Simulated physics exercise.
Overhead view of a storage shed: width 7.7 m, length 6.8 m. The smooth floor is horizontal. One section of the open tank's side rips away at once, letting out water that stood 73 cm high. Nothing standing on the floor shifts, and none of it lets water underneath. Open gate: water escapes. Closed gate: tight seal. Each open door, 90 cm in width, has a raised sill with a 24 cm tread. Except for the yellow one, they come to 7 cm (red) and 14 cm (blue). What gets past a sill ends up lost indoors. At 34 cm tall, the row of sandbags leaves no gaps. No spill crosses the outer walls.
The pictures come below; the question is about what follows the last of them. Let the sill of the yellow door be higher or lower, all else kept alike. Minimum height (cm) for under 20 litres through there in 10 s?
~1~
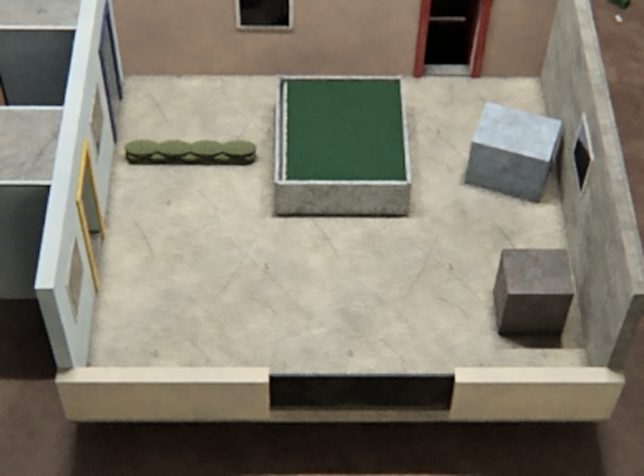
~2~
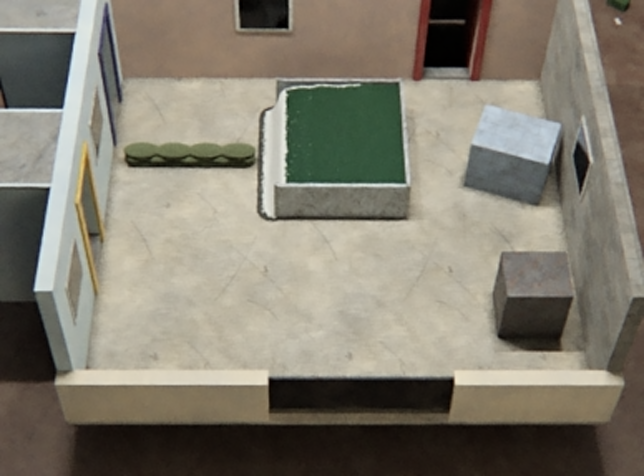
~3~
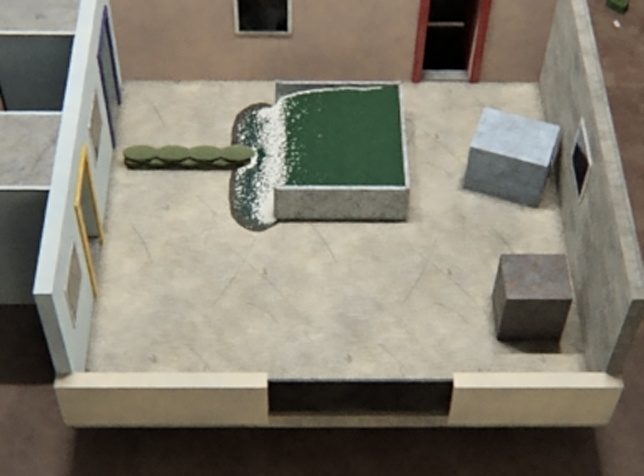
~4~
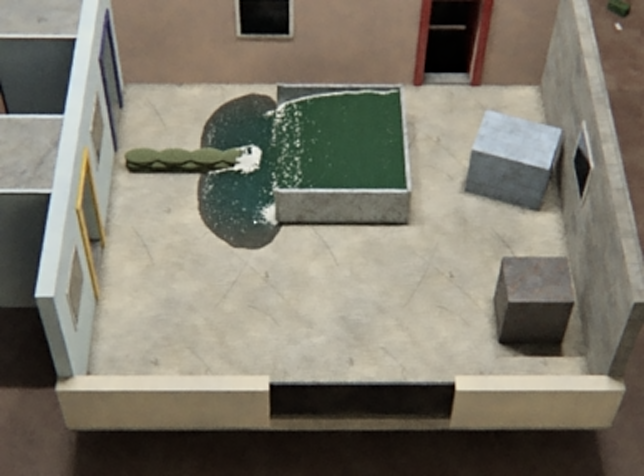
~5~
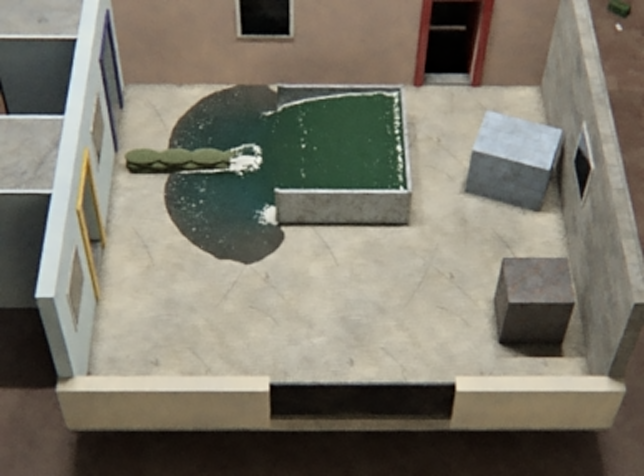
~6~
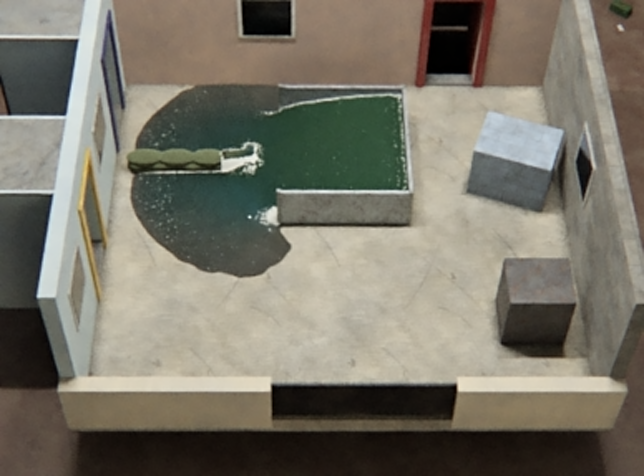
Roughly 19 cm.
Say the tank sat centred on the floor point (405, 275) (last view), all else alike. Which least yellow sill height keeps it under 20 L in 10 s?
Then roughly 32 cm.
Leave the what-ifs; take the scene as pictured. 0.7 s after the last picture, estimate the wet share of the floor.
Some 30 in a hundred.
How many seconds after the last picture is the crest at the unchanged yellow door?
Roughly at 1.4 s.
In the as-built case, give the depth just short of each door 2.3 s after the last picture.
In cm - red: 0, blue: 33, yellow: 20.
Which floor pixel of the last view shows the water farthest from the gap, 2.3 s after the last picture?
(86, 406).
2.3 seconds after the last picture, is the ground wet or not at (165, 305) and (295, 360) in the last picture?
Taking the two points in the order asked, the first is awash and the second is spared.
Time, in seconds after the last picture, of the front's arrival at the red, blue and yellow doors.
Arrival times - red 4.5 s, blue 0.1 s, yellow 0.5 s.
Then, 0.7 s after the last picture water covers 30 % of the floor, deepest (45 cm) near (261, 171); 18 cm at the yellow door, 0 litres in over its 21 cm sill.
Then, 2.3 s after the last picture water covers 40 % of the floor, deepest (36 cm) near (86, 406); 20 cm at the yellow door, 12 litres in over its 21 cm sill.
Then, 9.3 s after the last picture water covers 95 % of the floor, deepest (13 cm) near (577, 406); 7 cm at the yellow door, 13 litres in over its 21 cm sill.
At the yellow door as built, the water peaked near 27 cm, 1.3 s after the last picture.
With a sill of 16.5 cm, 35 litres would have come in within the 10 s; with 22.5 cm, 8 litres. So under 20 litres takes about 19 cm.
